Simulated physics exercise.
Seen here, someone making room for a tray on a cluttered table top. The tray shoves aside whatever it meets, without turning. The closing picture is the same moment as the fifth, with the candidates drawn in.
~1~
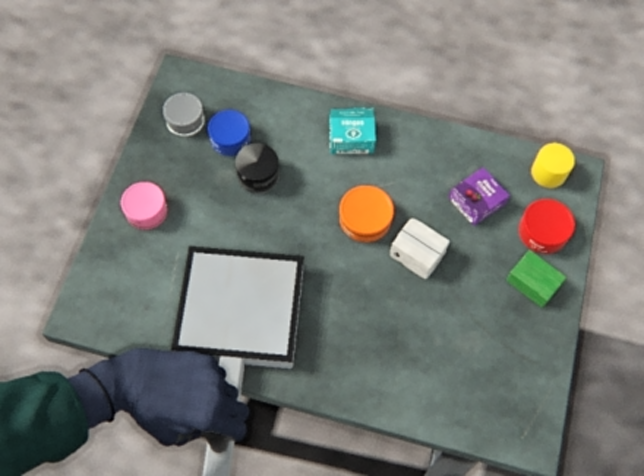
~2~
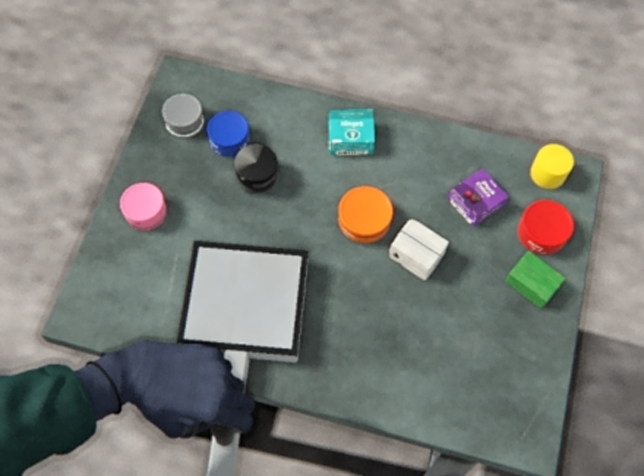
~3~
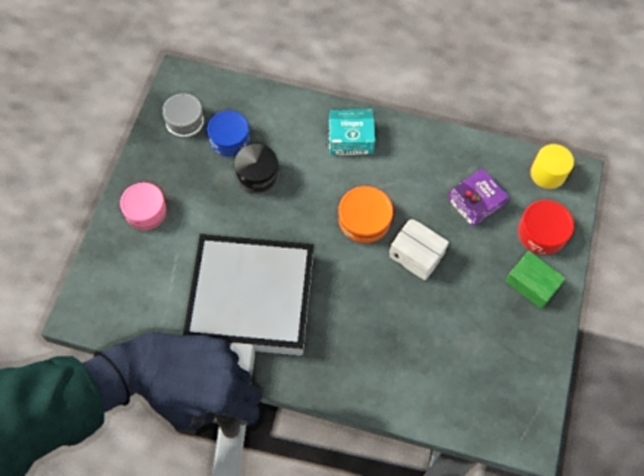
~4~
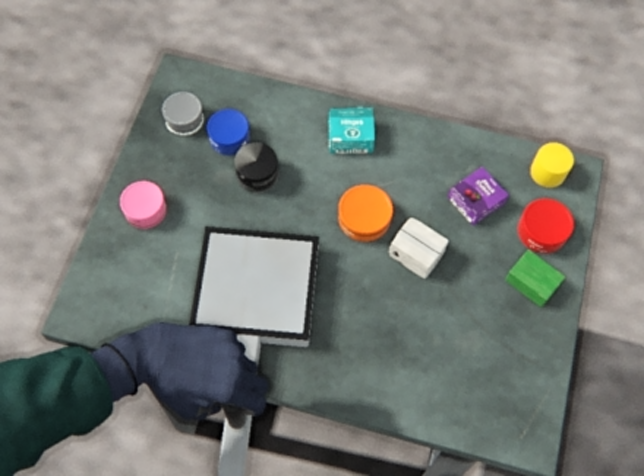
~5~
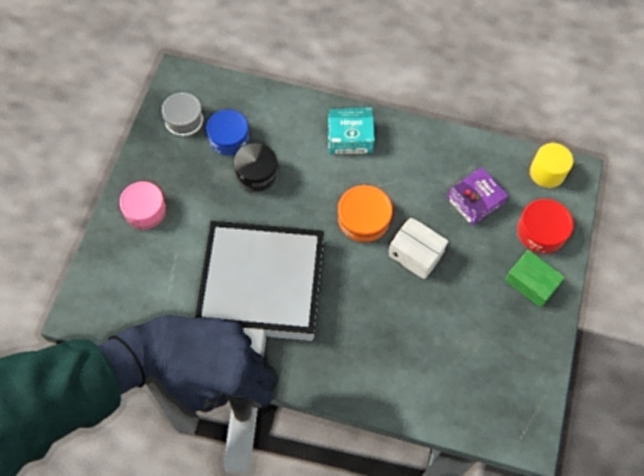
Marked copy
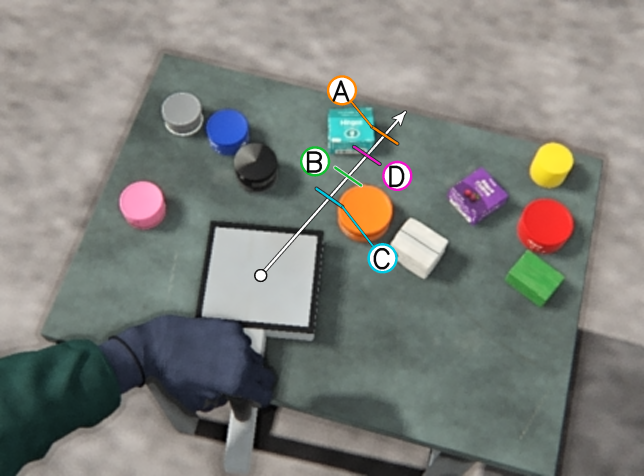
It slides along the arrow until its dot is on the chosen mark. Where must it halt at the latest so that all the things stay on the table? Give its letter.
No farther than D.
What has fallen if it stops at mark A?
The turquoise box goes over.
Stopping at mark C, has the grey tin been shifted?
By then, no.
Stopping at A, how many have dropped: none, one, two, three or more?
In all, one.
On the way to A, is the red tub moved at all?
No.
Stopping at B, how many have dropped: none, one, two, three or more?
In all, none.
On the copy, A at (385, 135); B at (348, 177); C at (329, 198); D at (367, 155); the arrow from (261, 276) to (405, 112); the white dot at (261, 276).
On D. First, tray (302, 235); black tin (258, 164); orange jar (387, 207).
Then, tray (339, 192); black tin (268, 137); orange jar (420, 196).
Finally, tray (366, 162); turquoise box (367, 102); black tin (268, 137); nothing has fallen.
By contrast, A drops the turquoise box; B is safe but short; C is safe but short.
